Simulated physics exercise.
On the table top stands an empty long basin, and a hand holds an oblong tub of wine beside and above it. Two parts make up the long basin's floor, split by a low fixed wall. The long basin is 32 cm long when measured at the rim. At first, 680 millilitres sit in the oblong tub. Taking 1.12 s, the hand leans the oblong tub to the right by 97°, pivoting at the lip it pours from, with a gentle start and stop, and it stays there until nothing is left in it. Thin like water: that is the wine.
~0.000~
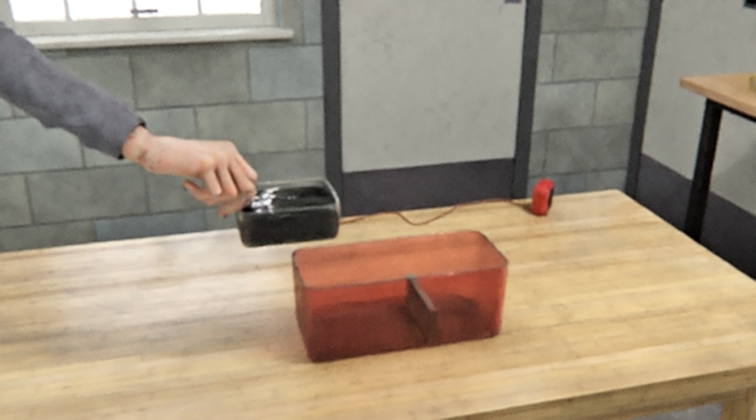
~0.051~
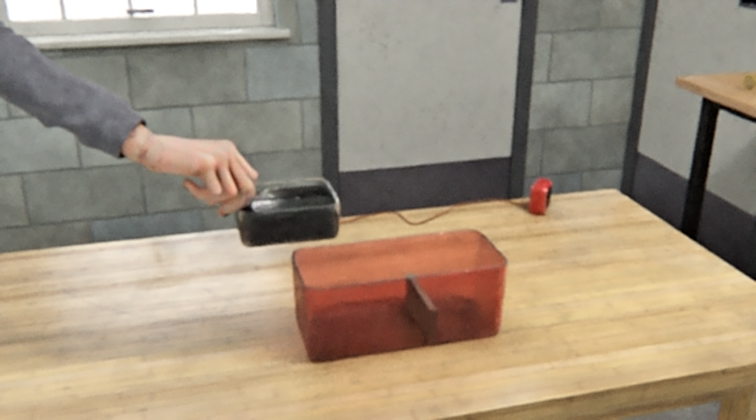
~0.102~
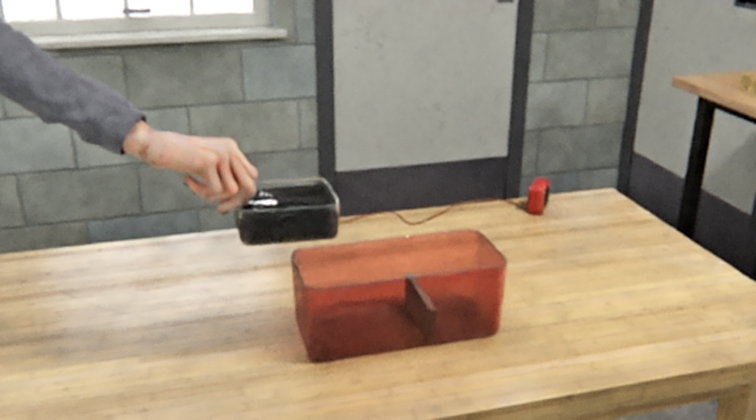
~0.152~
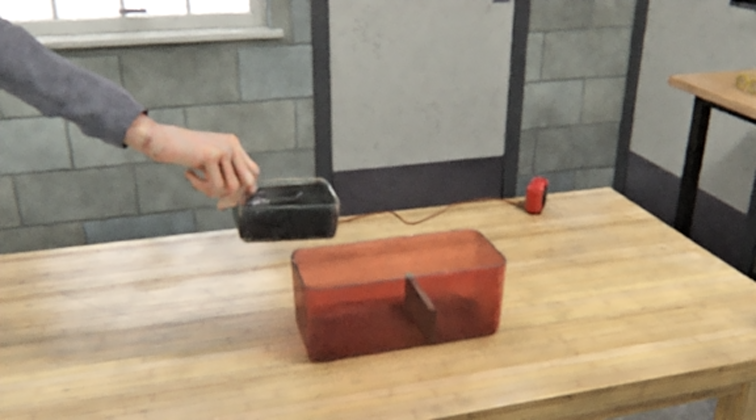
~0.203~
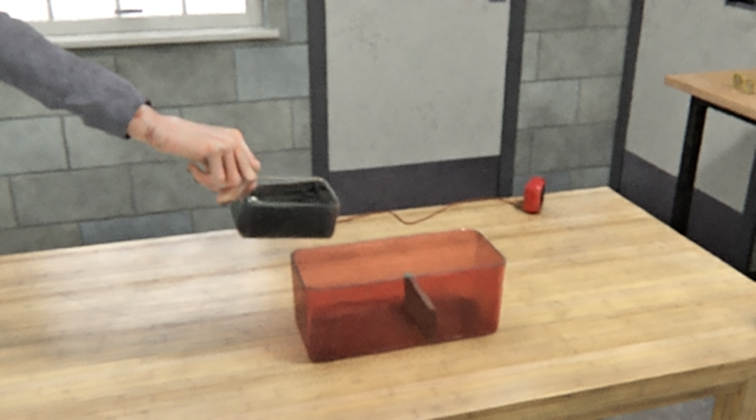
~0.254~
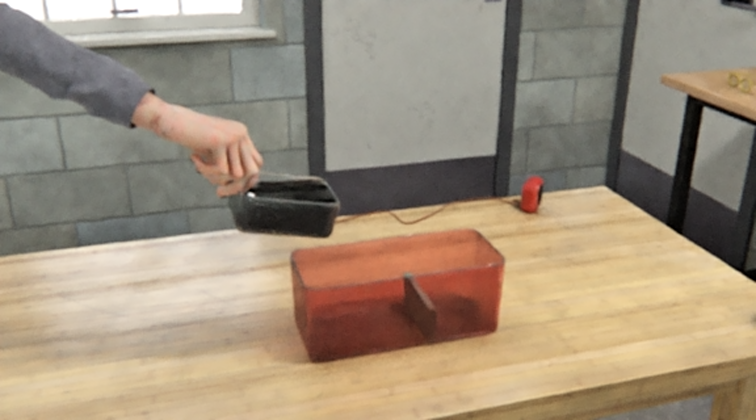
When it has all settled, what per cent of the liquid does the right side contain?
The right side contains about 3 per cent.
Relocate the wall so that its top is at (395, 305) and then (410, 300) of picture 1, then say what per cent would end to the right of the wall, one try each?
The first gives near 60 per cent and the second near 40 per cent.
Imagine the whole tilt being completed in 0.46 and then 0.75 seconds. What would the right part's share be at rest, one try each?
Around 25 per cent first, around 15 per cent next.
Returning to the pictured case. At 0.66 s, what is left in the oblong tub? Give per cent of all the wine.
Remaining: Near 40 % of the total.
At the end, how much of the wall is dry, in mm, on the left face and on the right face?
About 36 mm left, about 58 mm right.
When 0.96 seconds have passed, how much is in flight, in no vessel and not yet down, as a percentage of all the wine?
Roughly 7 %.
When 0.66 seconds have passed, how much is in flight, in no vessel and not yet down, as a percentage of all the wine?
I'd put it at about 44 percent.
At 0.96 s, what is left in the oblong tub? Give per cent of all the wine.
Some 8 per cent.
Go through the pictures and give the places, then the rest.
In the first frame, it leans 0°; its right rim is at (333, 192); the wine meets the walls at (238, 204) and (331, 195); the long basin's rim runs from (298, 271) to (494, 247); the wall's top is at (422, 292).
In the second frame, it leans 0°; its right rim is at (333, 192); the wine meets the walls at (237, 204) and (330, 195).
In the third frame, it leans 2°; its right rim is at (332, 192); the wine meets the walls at (237, 203) and (330, 194).
In the fourth frame, it leans 4°; its right rim is at (332, 192); the wine meets the walls at (236, 201) and (330, 192).
In the fifth frame, it leans 8°; its right rim is at (332, 193); the wine meets the walls at (235, 199) and (329, 191).
In the sixth frame, it leans 12°; its right rim is at (331, 193); the wine meets the walls at (235, 196) and (330, 189).
Then, 0.66 s in, the tilt is 62° and 40 per cent is still to pour, 16 is left of the wall and 0 right of it.
Then, 0.96 s in, the tilt is 92° and 8 per cent is still to pour, 76 is left of the wall and 2 right of it.
Then, 1.28 s in, the tilt is 97° and 1 per cent is still to pour, 86 is left of the wall and 2 right of it.
Then, 1.62 s in, the tilt is 97° and 0 per cent is still to pour, 87 is left of the wall and 3 right of it.
Finally, 87 per cent lies left of the wall, 3 right of it and 10 outside.
